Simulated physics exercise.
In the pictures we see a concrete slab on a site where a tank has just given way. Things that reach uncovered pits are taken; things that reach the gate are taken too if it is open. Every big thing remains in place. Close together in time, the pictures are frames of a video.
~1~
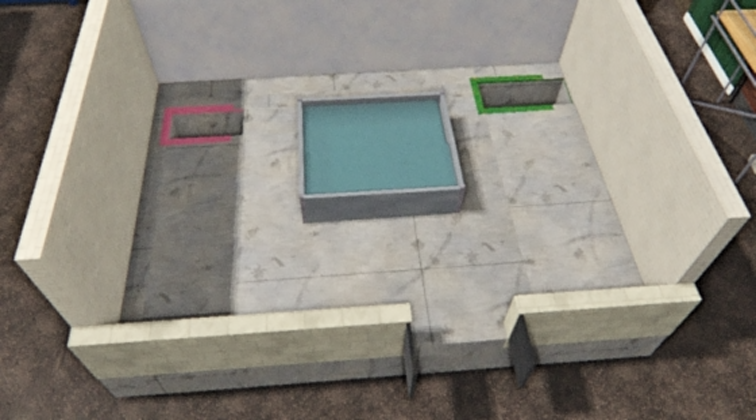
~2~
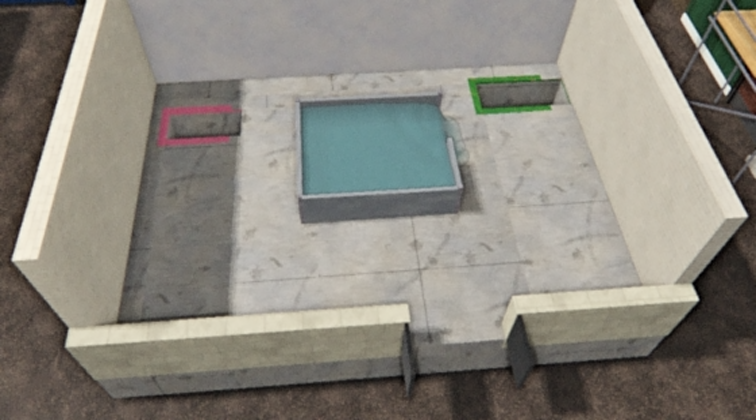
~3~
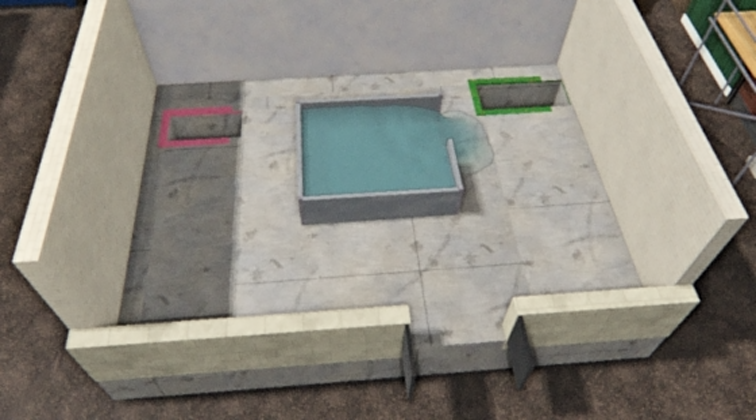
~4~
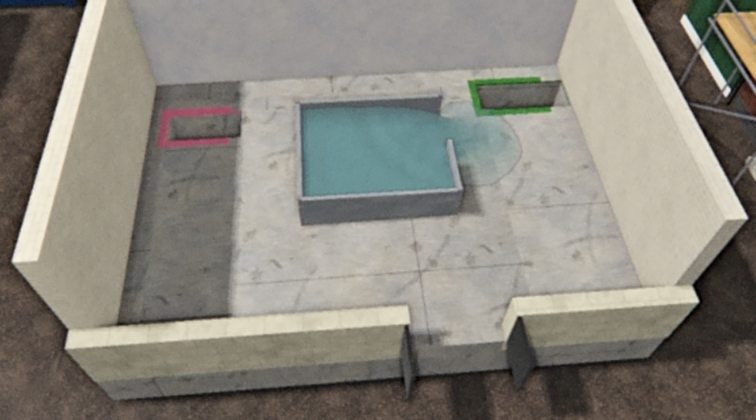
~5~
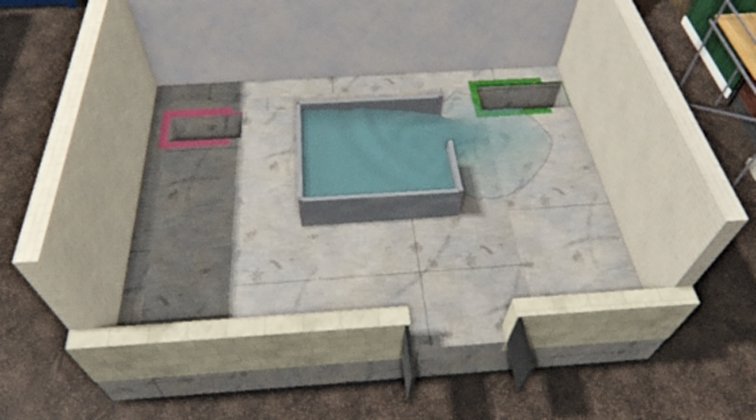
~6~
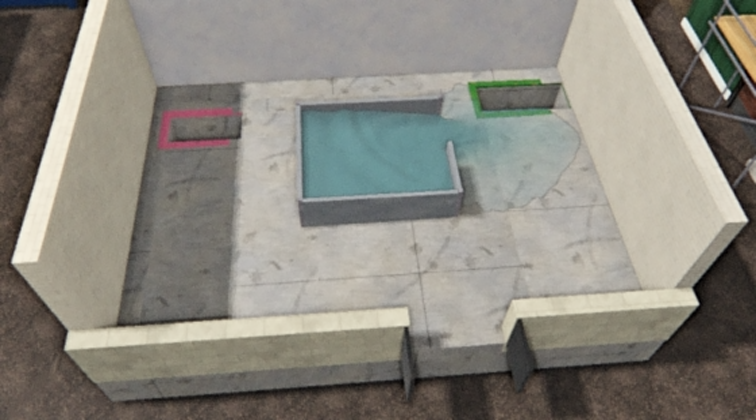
We see an open tank of blue-green water standing whole on a walled concrete slab, then a gap opens in its right side and water pours out, spreading rightward across the floor in a widening, thinning sheet.
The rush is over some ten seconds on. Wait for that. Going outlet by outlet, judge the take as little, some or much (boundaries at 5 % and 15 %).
My judgement: The gate ends up with little, the green pit ends up with much, the pink pit ends up with little.
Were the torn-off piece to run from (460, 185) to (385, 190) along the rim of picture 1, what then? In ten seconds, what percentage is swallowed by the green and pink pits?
Out of every hundred parts, green takes 6 and pink takes 4.
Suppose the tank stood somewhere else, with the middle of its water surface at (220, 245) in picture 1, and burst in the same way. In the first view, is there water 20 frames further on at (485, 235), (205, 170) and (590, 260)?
Well, first one got wet, second one stays dry, third one got wet.
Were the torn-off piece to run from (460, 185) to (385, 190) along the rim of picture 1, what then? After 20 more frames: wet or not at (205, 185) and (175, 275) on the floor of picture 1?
In order, I'd call them parched and drenched.
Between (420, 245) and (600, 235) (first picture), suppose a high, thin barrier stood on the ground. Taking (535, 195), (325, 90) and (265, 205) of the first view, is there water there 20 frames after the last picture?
Taken in turn, the three points are soaked, unsoaked and unsoaked.
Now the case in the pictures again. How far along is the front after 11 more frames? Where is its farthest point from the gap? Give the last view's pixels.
Front's tip: Near (643, 303).
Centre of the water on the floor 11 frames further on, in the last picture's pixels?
At about (417, 167).
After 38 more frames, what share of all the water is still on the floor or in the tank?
Some 66 per cent has not gone.
A moment on, water covers 15 % of the floor; the gate 0 %, the green pit 4 %, the pink pit 0 %.
Next, water covers 20 % of the floor; the gate 0 %, the green pit 11 %, the pink pit 0 %.
Then, water covers 25 % of the floor; the gate 0 %, the green pit 21 %, the pink pit 0 %.
Later, water covers 45 % of the floor; the gate 1 %, the green pit 33 %, the pink pit 0 %.
In the end, water covers 65 % of the floor; the gate 2 %, the green pit 43 %, the pink pit 0 %.
